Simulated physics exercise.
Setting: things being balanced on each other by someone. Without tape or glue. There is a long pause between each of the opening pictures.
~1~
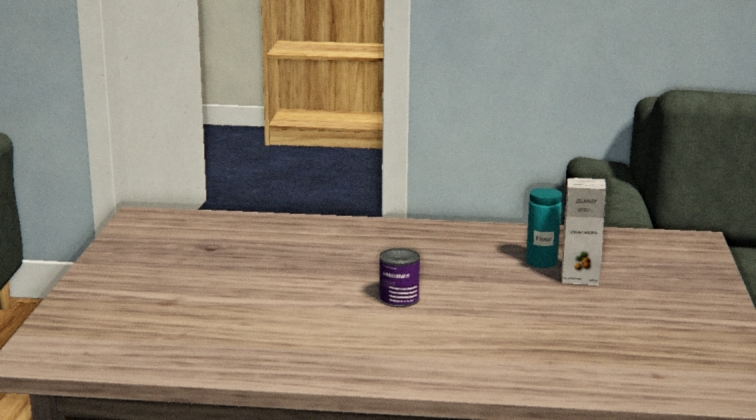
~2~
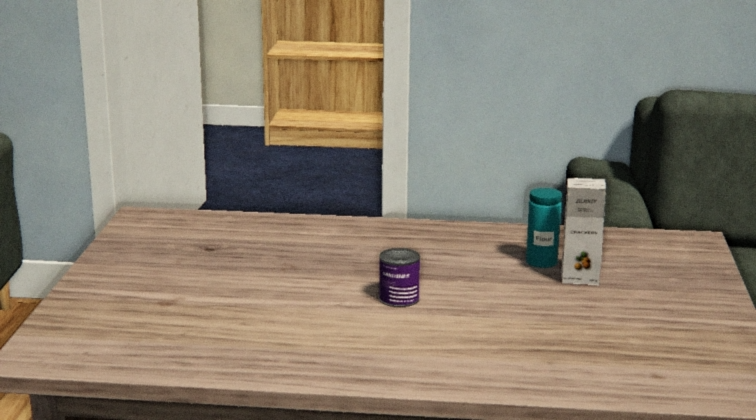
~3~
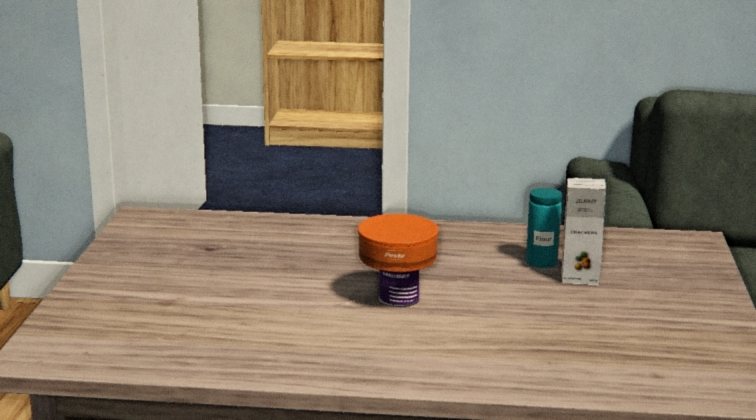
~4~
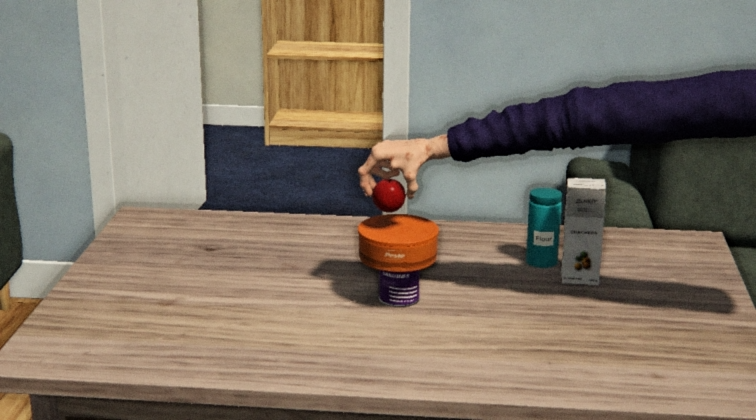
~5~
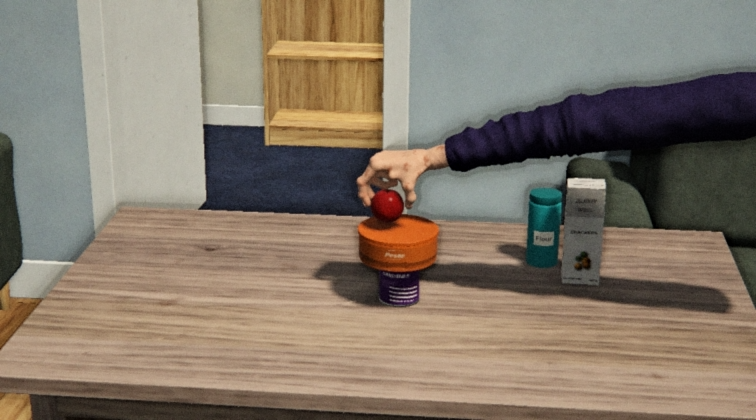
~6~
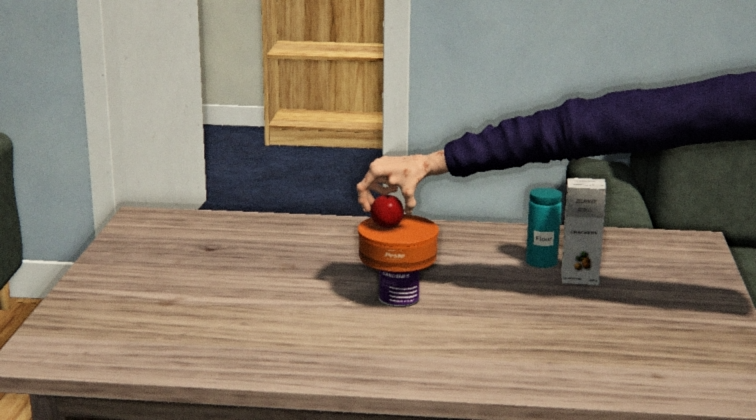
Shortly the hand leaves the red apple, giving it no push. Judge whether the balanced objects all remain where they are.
The objects all remain in place.
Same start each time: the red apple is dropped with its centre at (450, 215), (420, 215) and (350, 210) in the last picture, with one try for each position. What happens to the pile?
First try: It comes apart; second try: It holds; third try: It loses its balance.
Then, 0.60 s after the last picture, nothing has stirred.
Then, 1.60 s after the last picture, red apple resting near (387, 212).
At rest, all 5 in place. Seen from the same camera at the end, red apple near (387, 212). The pile stays up.
